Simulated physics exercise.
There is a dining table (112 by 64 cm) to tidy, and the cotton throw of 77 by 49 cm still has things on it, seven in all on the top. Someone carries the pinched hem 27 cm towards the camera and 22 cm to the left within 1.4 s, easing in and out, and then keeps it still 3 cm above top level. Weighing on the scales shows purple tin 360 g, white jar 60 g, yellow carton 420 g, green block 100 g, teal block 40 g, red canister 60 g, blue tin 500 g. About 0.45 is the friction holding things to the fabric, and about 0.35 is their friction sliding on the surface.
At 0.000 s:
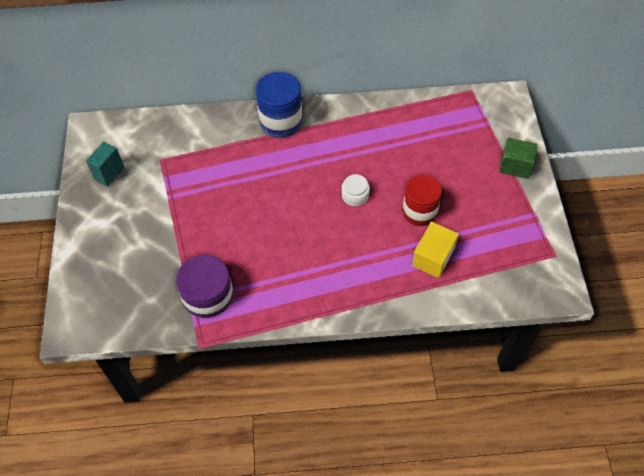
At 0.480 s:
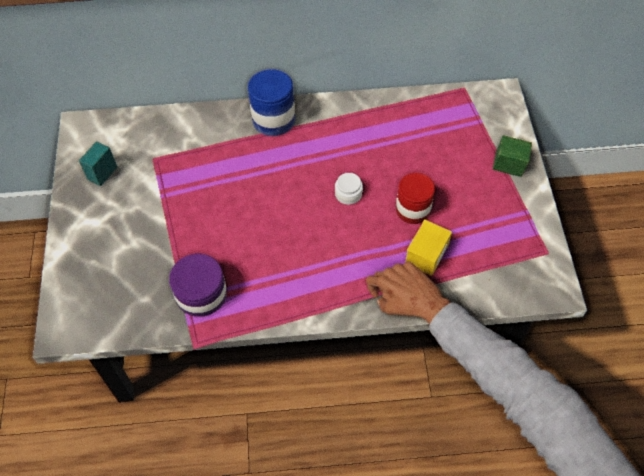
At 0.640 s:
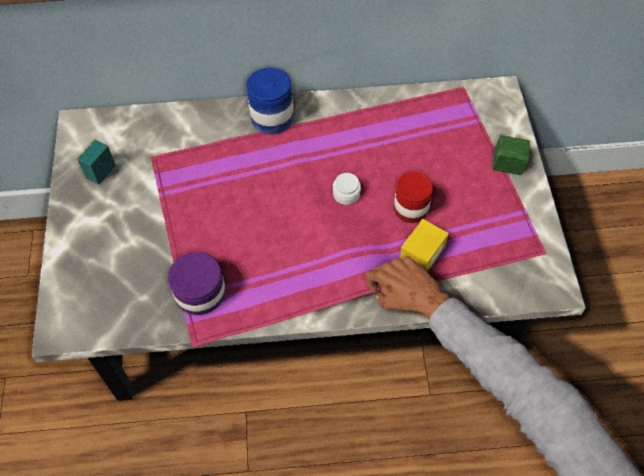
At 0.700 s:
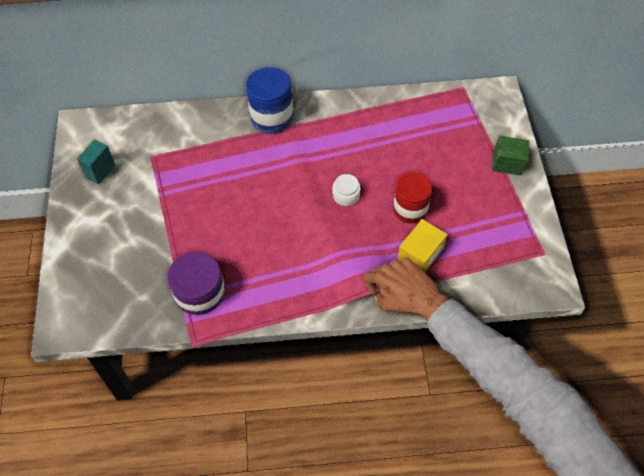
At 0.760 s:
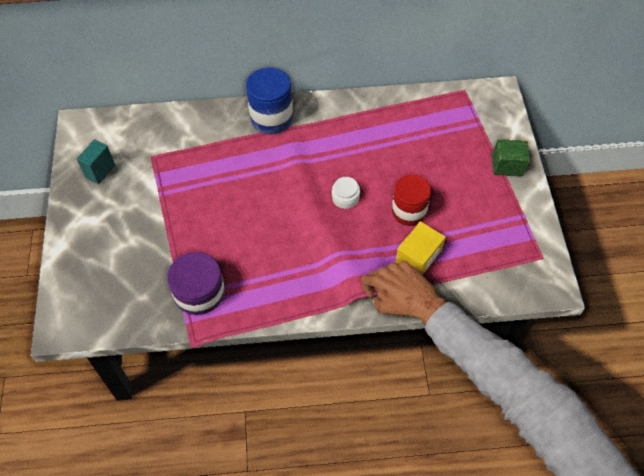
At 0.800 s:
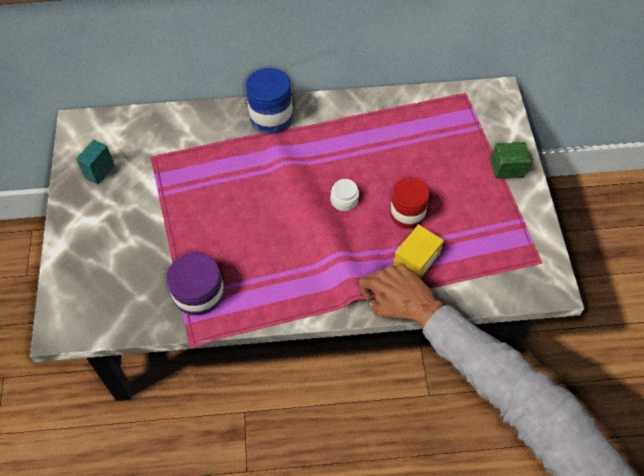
On a dining table, a hand pinches a pink cloth's hem and drags it slightly left.
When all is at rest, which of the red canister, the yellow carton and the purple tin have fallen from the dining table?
At the end, the red canister is off; the yellow carton is off; the purple tin is on.
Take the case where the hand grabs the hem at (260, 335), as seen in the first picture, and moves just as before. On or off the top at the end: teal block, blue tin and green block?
Log - teal block: Still on top; blue tin: Still on top; green block: Still on top.
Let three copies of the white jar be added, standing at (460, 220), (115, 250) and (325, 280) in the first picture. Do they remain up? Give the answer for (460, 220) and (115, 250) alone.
In that order: Goes over, stays on.
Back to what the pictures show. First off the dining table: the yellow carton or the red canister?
The yellow one goes first.
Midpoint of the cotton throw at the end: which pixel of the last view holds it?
The midpoint is close to pixel (275, 319).
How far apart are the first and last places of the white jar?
White jar: About 35 cm.
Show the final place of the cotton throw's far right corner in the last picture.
Roughly (483, 267).
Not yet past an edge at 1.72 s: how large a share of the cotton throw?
I'd say close to 65 per cent of it.
After 1.1 s, 95 % of the cotton throw is still over the top; yellow carton 13 cm off its start, red canister 11 cm off its start, white jar 10 cm off its start.
After 1.4 s, 85 % of the cotton throw is still over the top; yellow carton 25 cm off its start, red canister 24 cm off its start, white jar 21 cm off its start.
After 1.7 s, 65 % of the cotton throw is still over the top; yellow carton over the edge, red canister on its side, 41 cm off its start at (337, 366), purple tin 1 cm off its start at (193, 279).
After 2.0 s, 60 % of the cotton throw is still over the top; red canister over the edge, yellow carton over the edge, purple tin 2 cm off its start.
After 3.6 s, 60 % of the cotton throw is still over the top; red canister over the edge, yellow carton over the edge, purple tin 2 cm off its start at (194, 283), white jar 34 cm off its start at (291, 311).
